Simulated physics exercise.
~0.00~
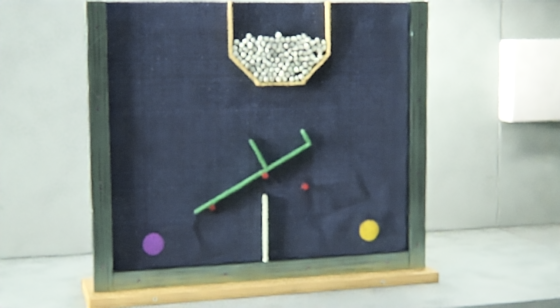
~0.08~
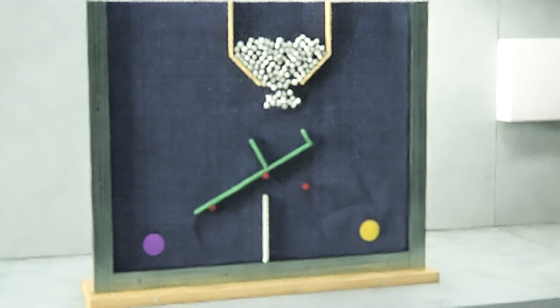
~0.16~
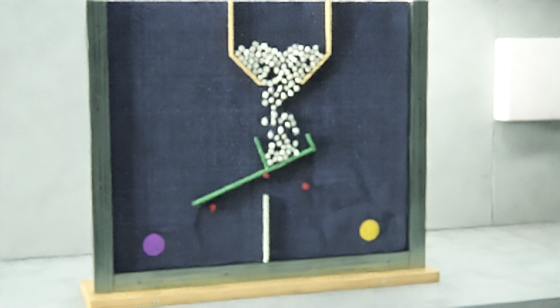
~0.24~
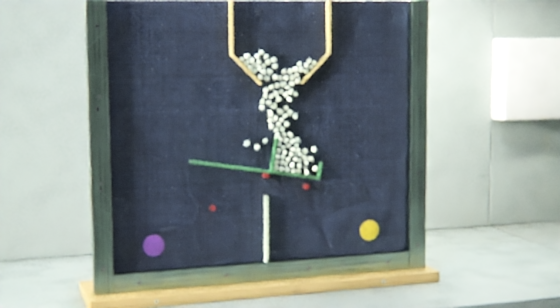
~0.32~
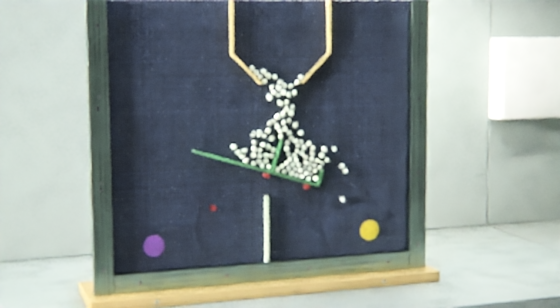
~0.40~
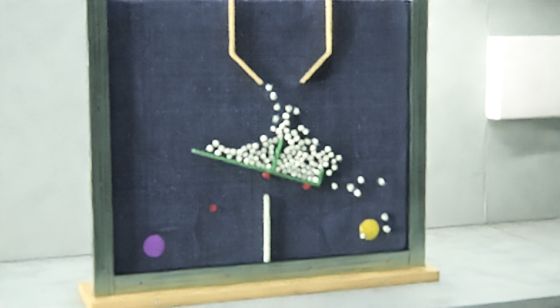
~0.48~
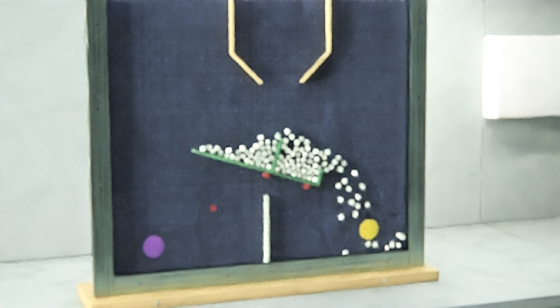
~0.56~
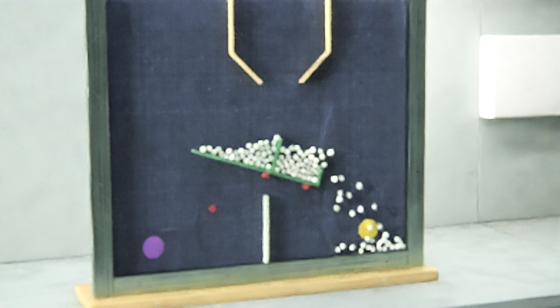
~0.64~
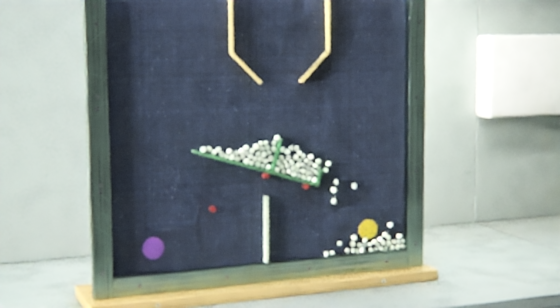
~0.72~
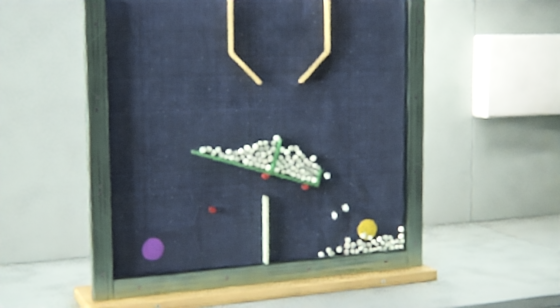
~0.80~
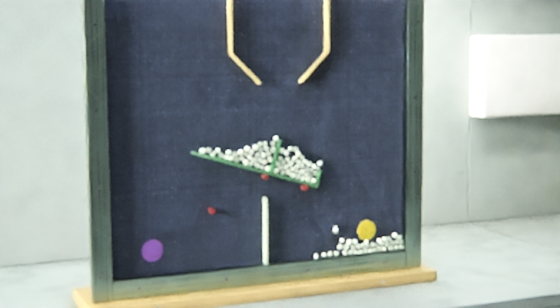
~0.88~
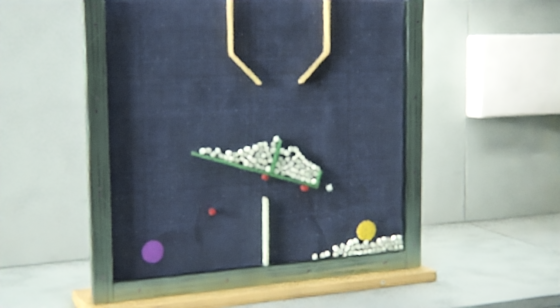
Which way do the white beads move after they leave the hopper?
The white beads move down, landing on the green tray, and some carry on over its right end to the floor of the case.
